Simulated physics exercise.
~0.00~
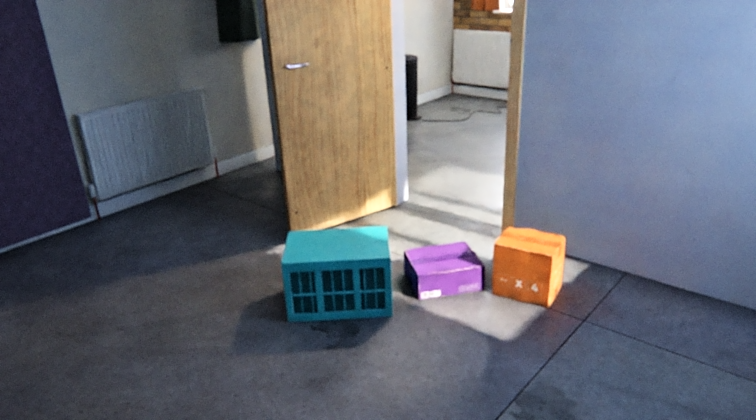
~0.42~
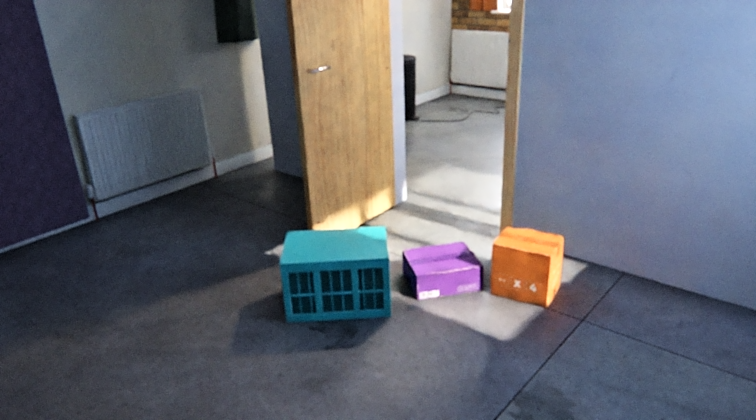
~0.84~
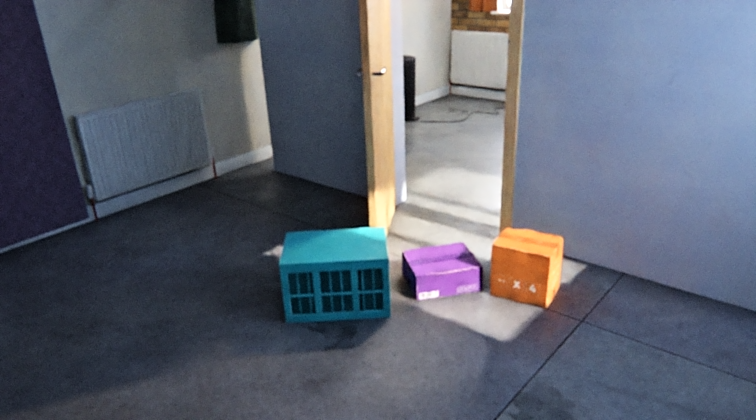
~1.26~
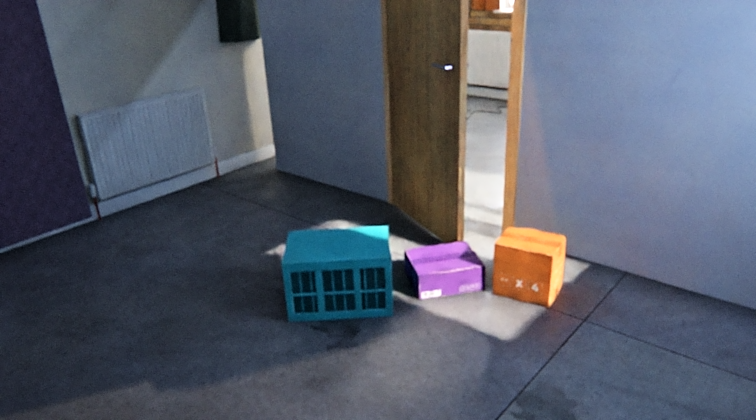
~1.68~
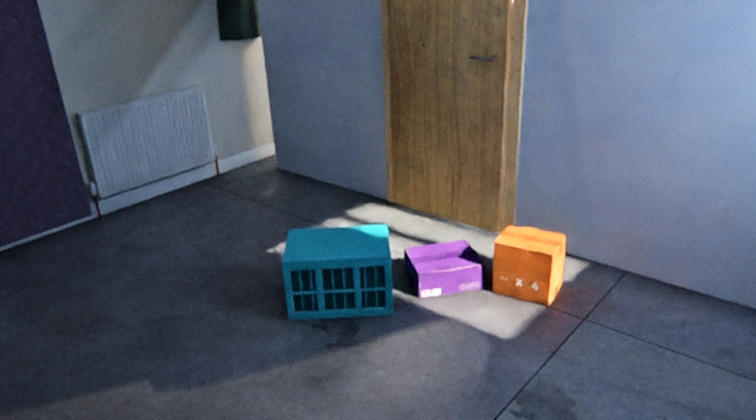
At first, a wooden door stands wide open in a pale wall, showing a room beyond with a radiator, while a turquoise chest, a purple box and an orange box sit in a row on the dark floor in front. The door begins to swing slowly, with nobody in view. It turns until it is nearly edge-on, then keeps moving to the right, narrowing the view through the doorway. The gap shrinks further as the door passes behind the boxes without disturbing them. Finally it reaches the frame and rests shut, and all three objects remain where they were.
